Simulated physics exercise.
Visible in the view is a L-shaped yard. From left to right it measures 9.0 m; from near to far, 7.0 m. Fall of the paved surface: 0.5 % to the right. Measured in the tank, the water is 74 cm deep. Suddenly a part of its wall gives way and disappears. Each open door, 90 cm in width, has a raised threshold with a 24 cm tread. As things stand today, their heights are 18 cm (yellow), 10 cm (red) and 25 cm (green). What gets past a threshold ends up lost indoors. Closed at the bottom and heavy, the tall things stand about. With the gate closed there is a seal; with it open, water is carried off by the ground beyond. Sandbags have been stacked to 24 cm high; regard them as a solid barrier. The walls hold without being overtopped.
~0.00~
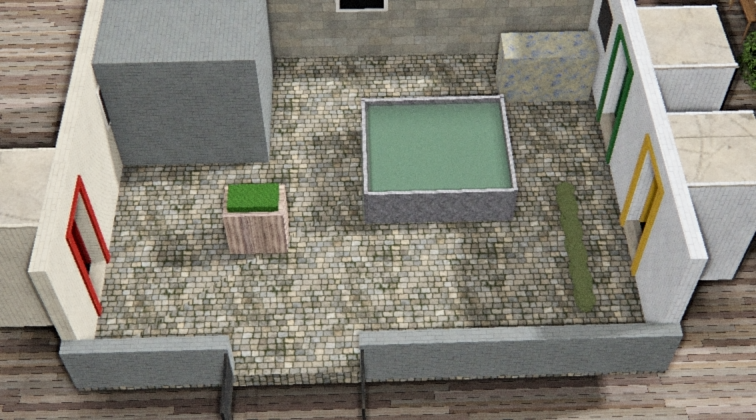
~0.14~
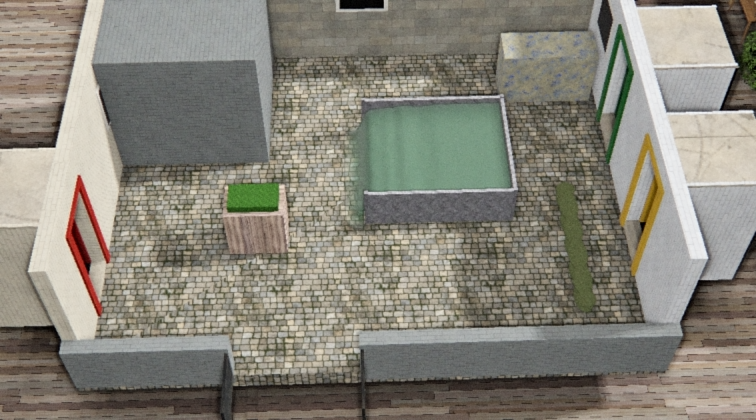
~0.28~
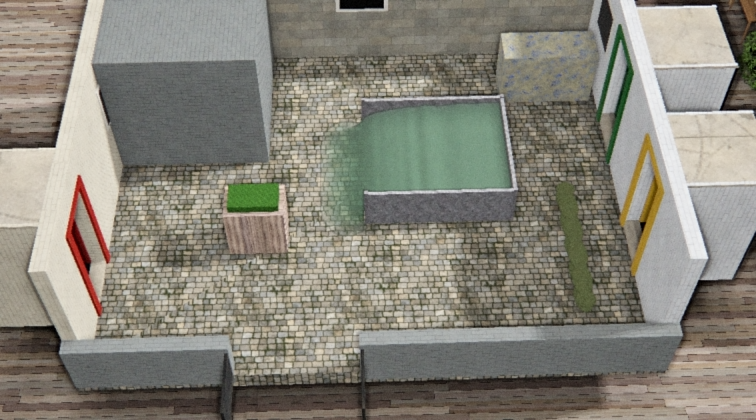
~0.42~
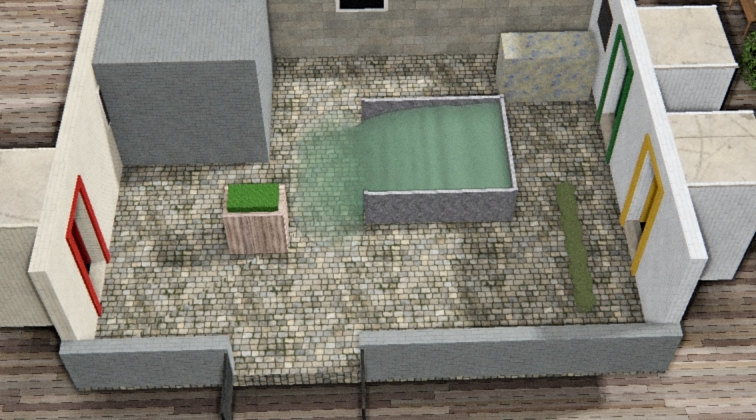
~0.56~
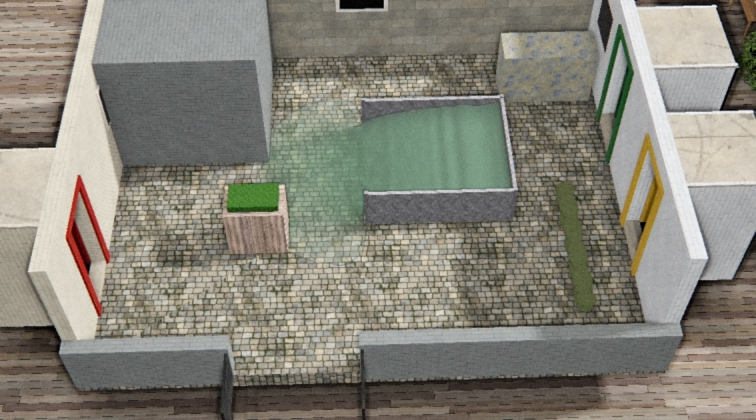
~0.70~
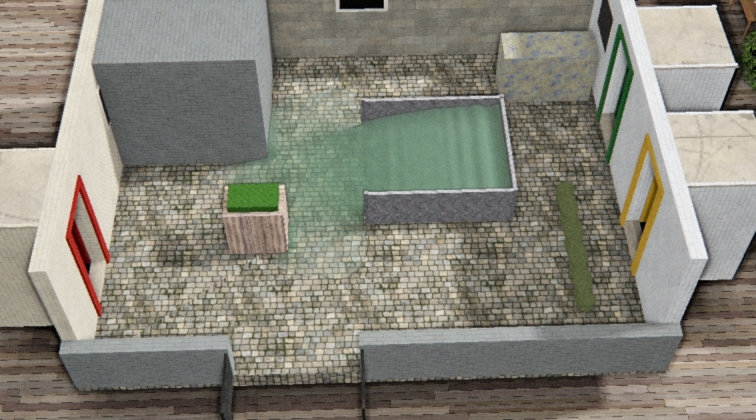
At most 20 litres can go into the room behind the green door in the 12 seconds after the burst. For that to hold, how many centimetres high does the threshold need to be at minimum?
It would need to be around 7 cm high.
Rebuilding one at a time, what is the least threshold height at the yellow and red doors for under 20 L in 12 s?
You'd want about 10.5 centimetres at yellow and about 13.0 centimetres at red.
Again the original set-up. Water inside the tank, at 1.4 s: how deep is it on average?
The mean depth is about 43 cm.
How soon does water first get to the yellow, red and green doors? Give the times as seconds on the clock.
It gets to yellow at 6.5 s, to red at 1.8 s, and to green at 5.0 s.
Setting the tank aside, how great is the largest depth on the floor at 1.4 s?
About 44 cm at most.
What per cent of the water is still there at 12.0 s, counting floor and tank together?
Roughly 90 percent of the water remains.
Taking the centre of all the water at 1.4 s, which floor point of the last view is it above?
I'd put it close to (368, 173).
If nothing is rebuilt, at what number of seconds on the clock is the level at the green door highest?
I'd guess close to 11.0 seconds.
After 1.4 s water covers 25 % of the floor, deepest (44 cm) near (280, 157); it has not reached the green door.
After 3.0 s water covers 50 % of the floor, deepest (38 cm) near (127, 205); it has not reached the green door.
After 12.0 s water covers 95 % of the floor, deepest (16 cm) near (601, 164); 10 cm at the green door, 0 litres in over its 25 cm threshold.
At the green door as built, the water arrived by 5.1 s and peaked near 11 cm at 10.8 s.
With a threshold of 6 cm, 31 litres would have come in within the 12 s; with 8 cm, 9 litres. So under 20 litres takes about 7 cm.
